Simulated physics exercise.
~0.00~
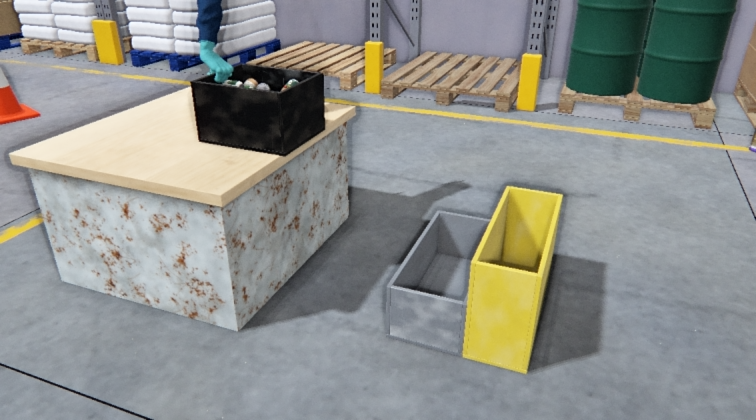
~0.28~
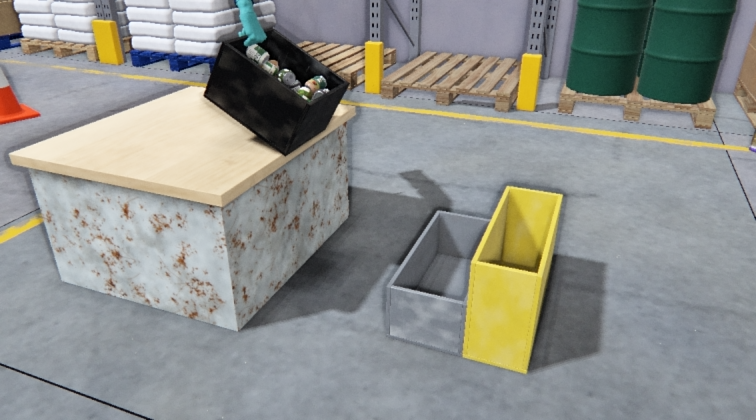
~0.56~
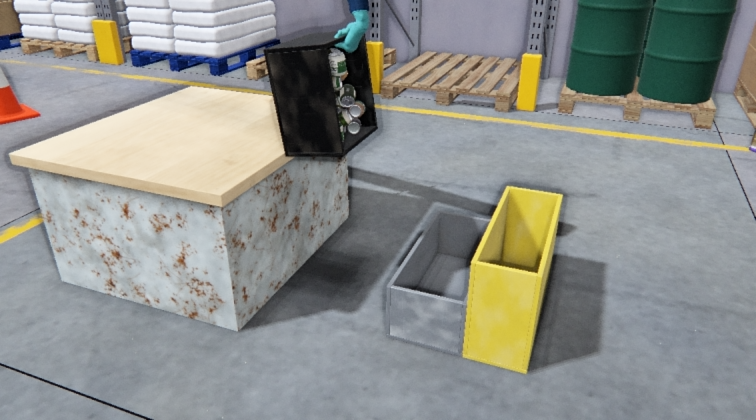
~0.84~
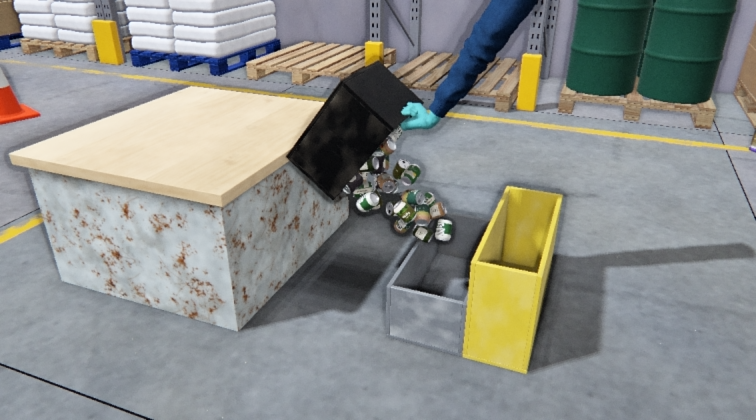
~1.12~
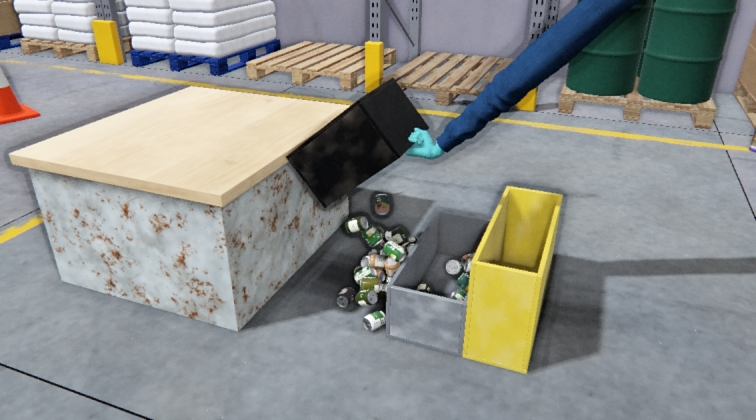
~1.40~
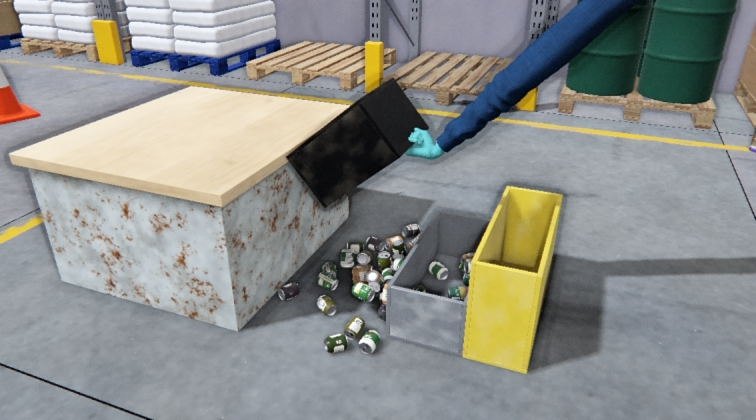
In a warehouse, a gloved hand tips cans from a black crate, most missing the grey tote.
